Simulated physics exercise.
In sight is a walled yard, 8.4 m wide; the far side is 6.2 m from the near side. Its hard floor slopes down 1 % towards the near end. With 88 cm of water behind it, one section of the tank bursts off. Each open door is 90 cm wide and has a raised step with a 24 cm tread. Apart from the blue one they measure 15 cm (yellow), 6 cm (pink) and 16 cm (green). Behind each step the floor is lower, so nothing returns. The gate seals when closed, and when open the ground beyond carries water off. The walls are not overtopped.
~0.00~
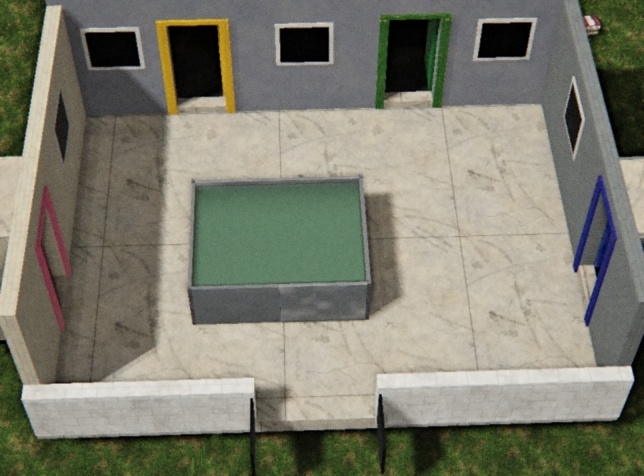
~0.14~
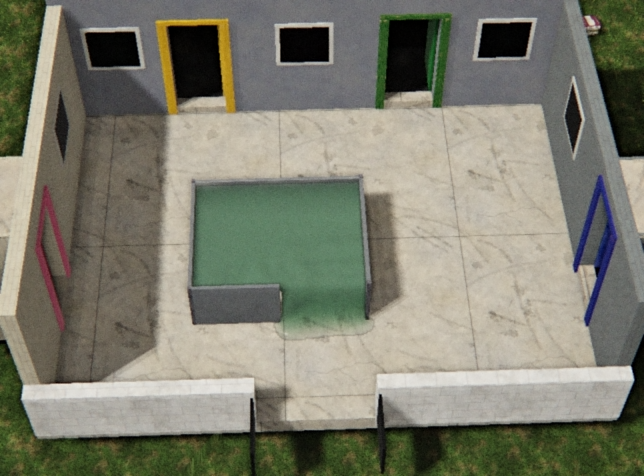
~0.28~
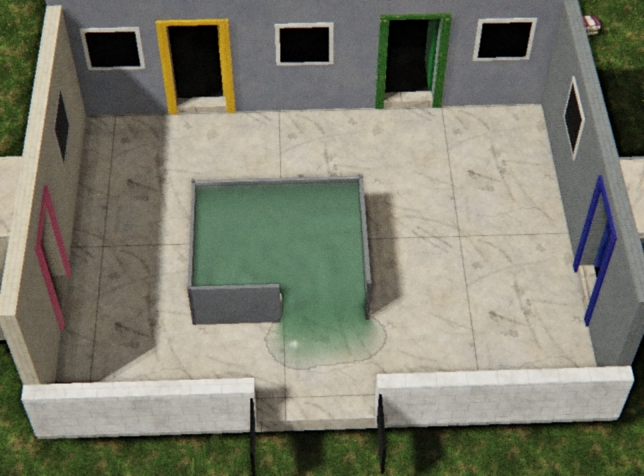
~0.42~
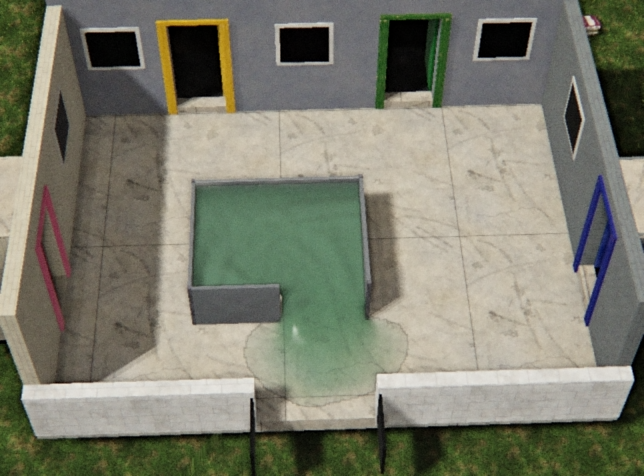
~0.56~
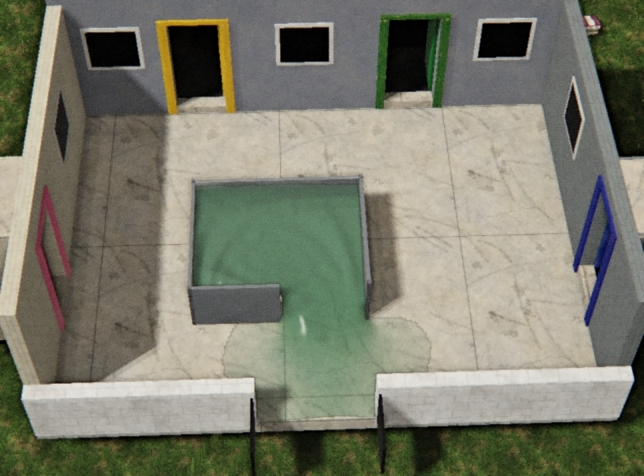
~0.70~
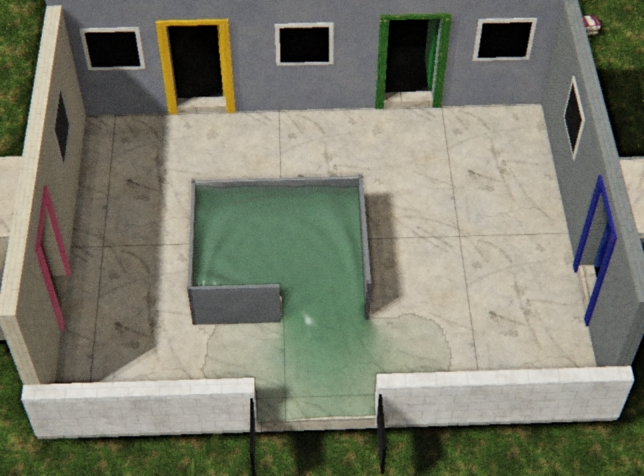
Green-tinted water sits still in a rectangular tank in a walled yard until a front section of the tank disappears, then pours through the gap, spreads across the pale floor and reaches the opening in the near wall.
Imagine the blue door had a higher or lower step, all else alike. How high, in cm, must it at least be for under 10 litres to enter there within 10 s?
Some 12 cm above the ground.
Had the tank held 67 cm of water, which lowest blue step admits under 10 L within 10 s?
Some 8.0 cm.
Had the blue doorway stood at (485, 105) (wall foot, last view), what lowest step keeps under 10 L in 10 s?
Roughly 8.0 cm.
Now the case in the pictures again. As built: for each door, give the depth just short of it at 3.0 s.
Depths in cm: Yellow 0, pink 1, green 0, blue 17.
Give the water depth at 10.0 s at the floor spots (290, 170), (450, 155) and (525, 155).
About 3, 6 and 7 cm.
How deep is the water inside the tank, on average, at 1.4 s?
Some 61 cm.
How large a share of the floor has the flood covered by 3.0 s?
Near 30 per cent is wet.
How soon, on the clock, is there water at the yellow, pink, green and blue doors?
Arrival: Yellow 8.0 s, pink 3.0 s, green 5.0 s, blue 2.2 s.
After 1.4 s water covers 15 % of the floor, deepest (50 cm) near (345, 325); it has not reached the blue door.
After 3.0 s water covers 30 % of the floor, deepest (33 cm) near (385, 403); 17 cm at the blue door, 0 litres in over its 21 cm step.
After 10.0 s water covers 85 % of the floor, deepest (11 cm) near (385, 403); 5 cm at the blue door, 0 litres in over its 21 cm step.
At the blue door as built, the water arrived by 2.3 s and peaked near 17 cm at 3.0 s.
With a step of 10.5 cm, 16 litres would have come in within the 10 s; with 14 cm, 4 litres. So under 10 litres takes about 12 cm.
